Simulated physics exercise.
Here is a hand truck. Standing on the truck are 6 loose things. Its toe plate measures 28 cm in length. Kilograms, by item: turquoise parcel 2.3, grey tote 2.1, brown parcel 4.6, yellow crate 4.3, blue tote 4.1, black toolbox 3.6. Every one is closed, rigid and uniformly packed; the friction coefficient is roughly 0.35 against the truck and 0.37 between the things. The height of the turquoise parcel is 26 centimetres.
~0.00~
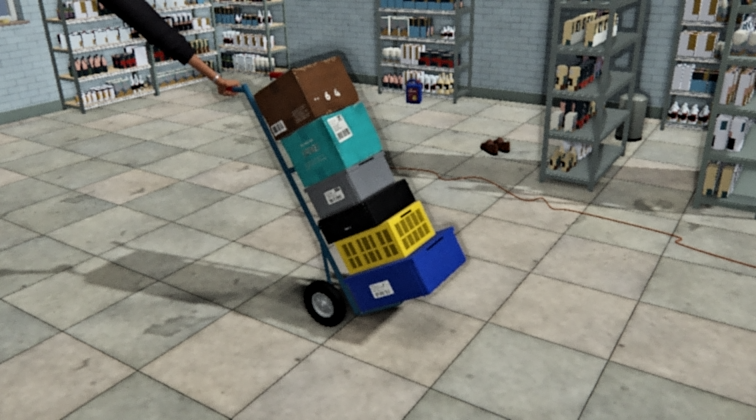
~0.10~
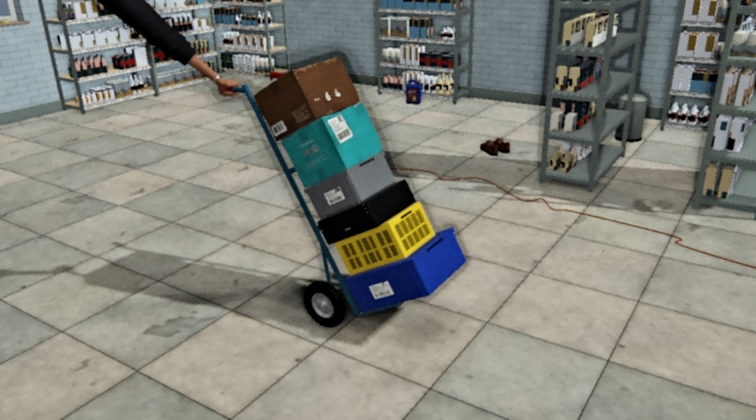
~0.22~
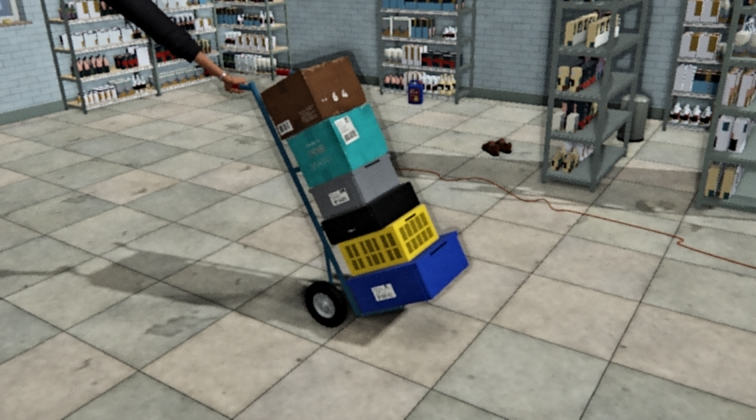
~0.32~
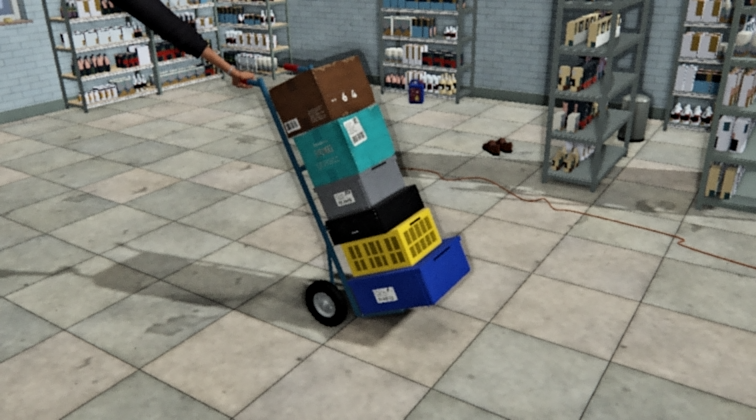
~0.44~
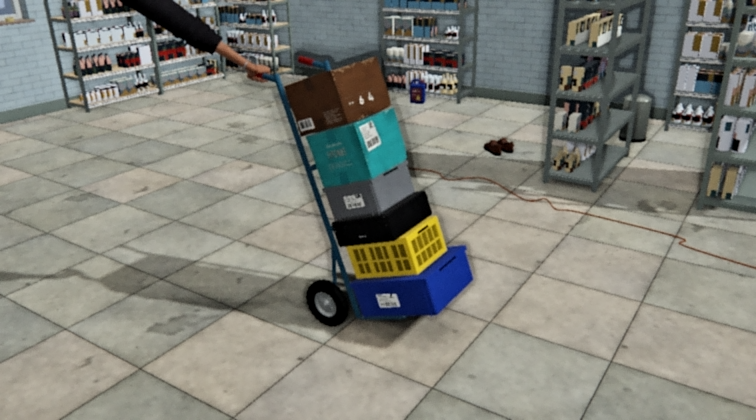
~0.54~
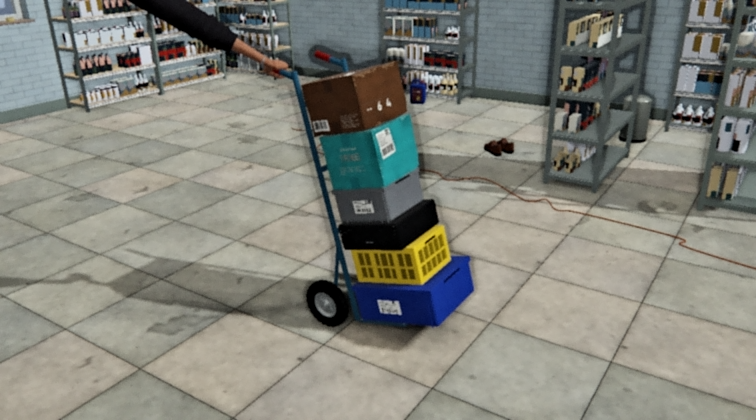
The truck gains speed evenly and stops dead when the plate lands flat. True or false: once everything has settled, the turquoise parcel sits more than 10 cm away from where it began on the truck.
True.
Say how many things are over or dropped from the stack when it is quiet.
The count comes out at 3.
After 0.94 s, truck upright; turquoise parcel 8° off its base near (432, 173); brown parcel 8° off its base; grey tote 8° off its base.
After 1.44 s, truck upright; brown parcel now dropped from the stack; turquoise parcel 48° off its base near (475, 191); grey tote 48° off its base.
After 1.74 s, truck upright; turquoise parcel now dropped from the stack; grey tote 74° off its base; black toolbox moved 3 cm.
In the end (2.8 s), dropped from the stack, turquoise parcel, grey tote and brown parcel; the other 3 under 10 cm from the start. In the last view, turquoise parcel near (514, 329).
